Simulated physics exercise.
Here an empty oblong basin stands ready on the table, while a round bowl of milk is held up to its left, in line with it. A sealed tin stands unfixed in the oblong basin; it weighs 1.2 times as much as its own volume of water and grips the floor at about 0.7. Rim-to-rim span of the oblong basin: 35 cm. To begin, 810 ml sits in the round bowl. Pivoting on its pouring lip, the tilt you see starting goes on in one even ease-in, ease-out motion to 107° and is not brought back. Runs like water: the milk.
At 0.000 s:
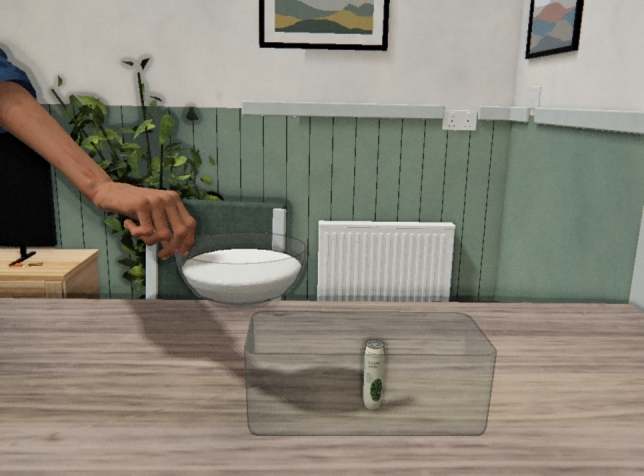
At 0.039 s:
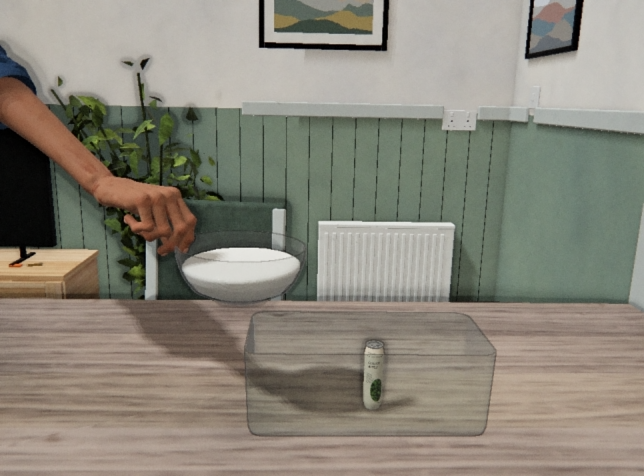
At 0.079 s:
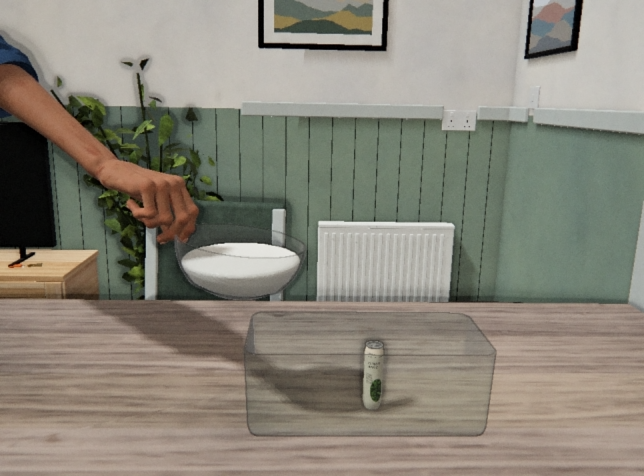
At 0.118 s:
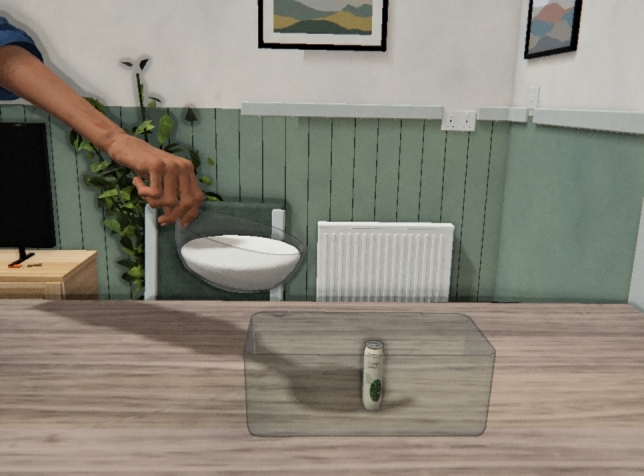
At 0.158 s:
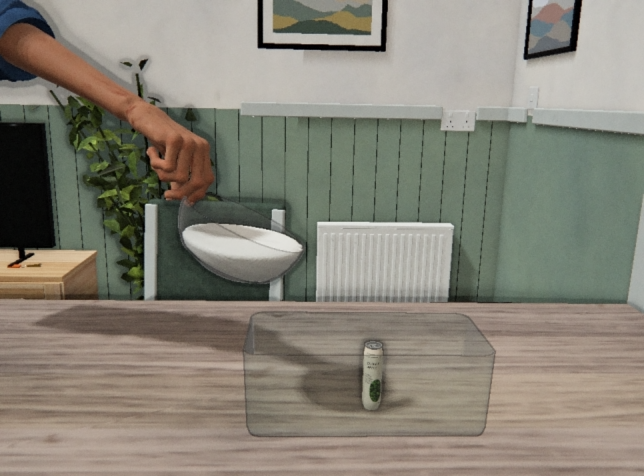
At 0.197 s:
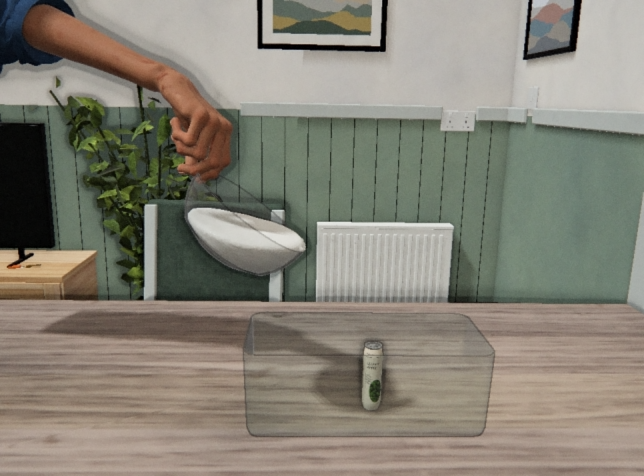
A round glass bowl of milk tilting steadily rightward as a hand lifts its left side, above a table with an empty clear basin.
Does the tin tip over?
No, it stays on its base.
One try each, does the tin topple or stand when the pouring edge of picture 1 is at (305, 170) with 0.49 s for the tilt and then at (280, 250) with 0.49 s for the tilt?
Try 1: Tipped over; try 2: Tipped over.
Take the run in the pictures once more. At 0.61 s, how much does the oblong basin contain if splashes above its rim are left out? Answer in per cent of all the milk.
Close to 92 in a hundred.
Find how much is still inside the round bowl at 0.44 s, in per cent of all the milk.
I reckon about 26 in a hundred is still held.
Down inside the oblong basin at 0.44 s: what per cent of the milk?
I'd put it near 5 percent.
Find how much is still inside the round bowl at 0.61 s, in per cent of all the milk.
Around 0 percent of it.
Then, 0.44 s in, the tilt is 104° and 26 per cent is still to pour; the tin stands where it began.
Then, 0.61 s in, the tilt is 107° and 0 per cent is still to pour; the tin stands where it began.
Then, 0.79 s in, the tilt is 107° and 0 per cent is still to pour; the tin stands where it began.
Then, 0.99 s in, the tilt is 107° and 0 per cent is still to pour; the tin stands where it began.
Finally, the tin stands where it began.
